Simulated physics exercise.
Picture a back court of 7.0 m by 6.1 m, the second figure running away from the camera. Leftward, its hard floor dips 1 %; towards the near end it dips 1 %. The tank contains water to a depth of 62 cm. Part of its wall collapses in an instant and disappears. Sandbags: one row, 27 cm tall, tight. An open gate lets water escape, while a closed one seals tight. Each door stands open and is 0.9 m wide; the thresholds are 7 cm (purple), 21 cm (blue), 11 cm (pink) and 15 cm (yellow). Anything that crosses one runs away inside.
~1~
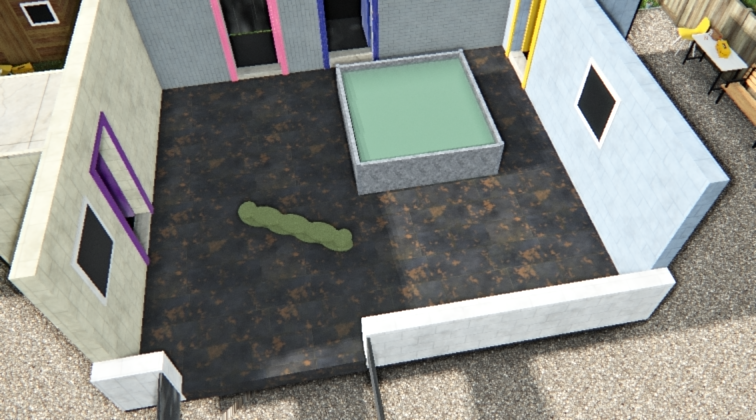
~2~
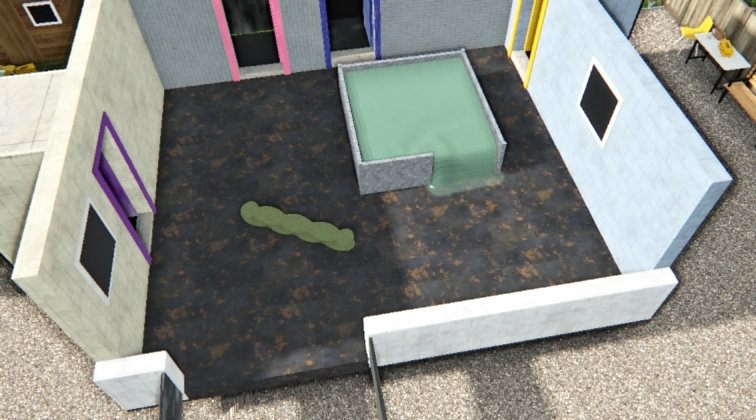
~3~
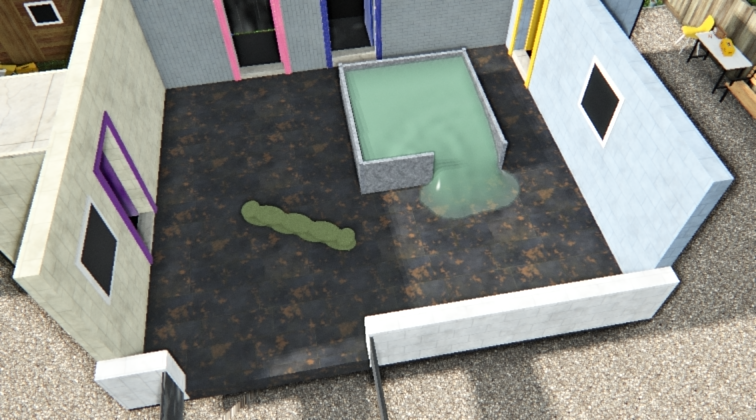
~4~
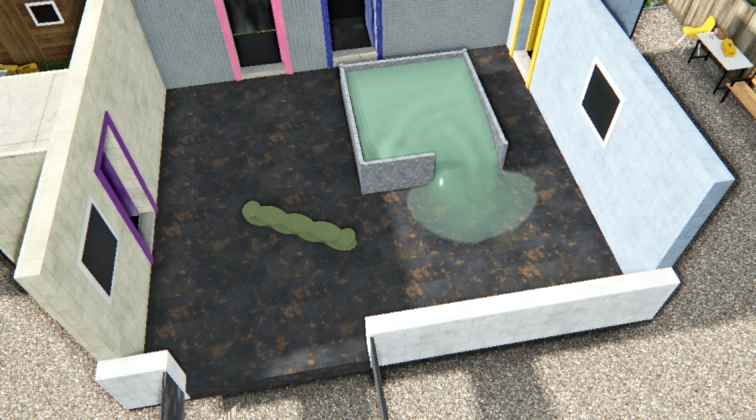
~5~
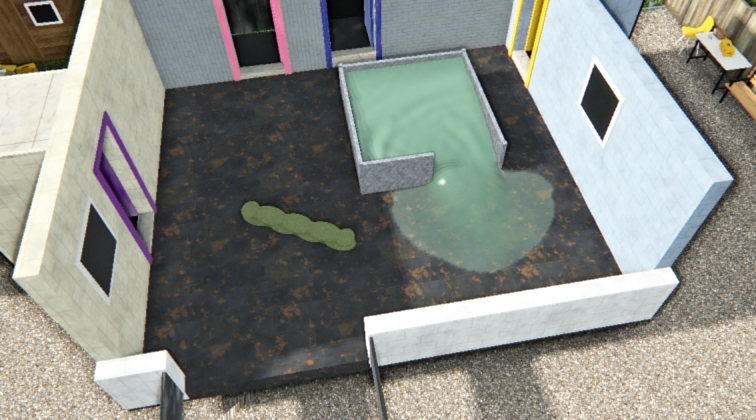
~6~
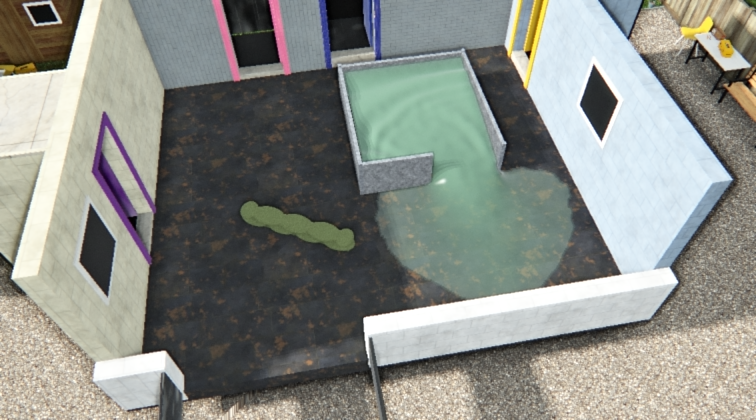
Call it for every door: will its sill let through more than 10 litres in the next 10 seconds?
Purple door - it will, blue door - it will not, pink door - it will not, yellow door - it will not.
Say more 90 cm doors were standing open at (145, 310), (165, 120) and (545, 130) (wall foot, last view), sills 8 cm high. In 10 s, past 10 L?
Well, the first is on the high side, the second is on the low side, and the third is on the low side.
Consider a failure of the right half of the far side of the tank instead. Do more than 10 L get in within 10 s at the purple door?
So, purple door: Within bounds.
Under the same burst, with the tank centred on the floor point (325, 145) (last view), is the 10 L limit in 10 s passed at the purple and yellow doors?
Purple: Within limit; yellow: Within limit.
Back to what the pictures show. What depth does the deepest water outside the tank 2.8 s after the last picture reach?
Up to near 28 cm.
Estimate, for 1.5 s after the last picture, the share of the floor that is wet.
Covered: Roughly 25 %.
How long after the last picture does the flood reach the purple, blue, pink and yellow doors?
So purple at 3.4 s, blue at 6.5 s, pink at 7.0 s, and yellow at 4.0 s.
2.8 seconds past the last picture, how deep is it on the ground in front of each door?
Depths in cm: Purple 0, blue 0, pink 0, yellow 0.
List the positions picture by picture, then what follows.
Still water, 62 cm deep, in the tank at (414, 106), in the first picture.
Water pours out at (464, 169) and has run 0.6 m, to (499, 177); typically 5 cm deep outside, 62 cm at the tank's back, in the second picture.
The front is at (444, 214), 0.9 m from the gap at (465, 169); 0.9 m2 of floor is under water; 62 cm left at the back of the tank, in the third picture.
Water pours out at (465, 170) and has run 1.3 m, to (468, 239); typically 8 cm deep outside, 62 cm at the tank's back, in the fourth picture.
The front is at (480, 267), 1.8 m from the gap at (464, 169); 3.2 m2 of floor is under water; 62 cm left at the back of the tank, in the fifth picture.
The front is at a hidden place, 2.4 m from the gap at (464, 169); 4.9 m2 of floor is under water; 60 cm left at the back of the tank, in the sixth picture.
Then, 0.7 s after the last picture water covers 25 % of the floor and is deepest (36 cm) near (477, 183); purple door not reached, blue door not reached, pink door not reached, yellow door not reached.
Then, 1.5 s after the last picture water covers 25 % of the floor and is deepest (44 cm) near (573, 307); purple door not reached, blue door not reached, pink door not reached, yellow door not reached.
Then, 2.8 s after the last picture water covers 40 % of the floor and is deepest (28 cm) near (509, 306); purple door not reached, blue door not reached, pink door not reached, yellow door not reached.
Then, 5.3 s after the last picture water covers 65 % of the floor and is deepest (21 cm) near (573, 307); purple door 14 cm at the sill, 17 L in, blue door not reached, pink door not reached, yellow door 2 cm at the sill, 0 L in.
Then, 9.3 s after the last picture water covers 90 % of the floor and is deepest (15 cm) near (140, 383); purple door 11 cm at the sill, 69 L in, blue door 2 cm at the sill, 0 L in, pink door 7 cm at the sill, 0 L in, yellow door 6 cm at the sill, 0 L in.
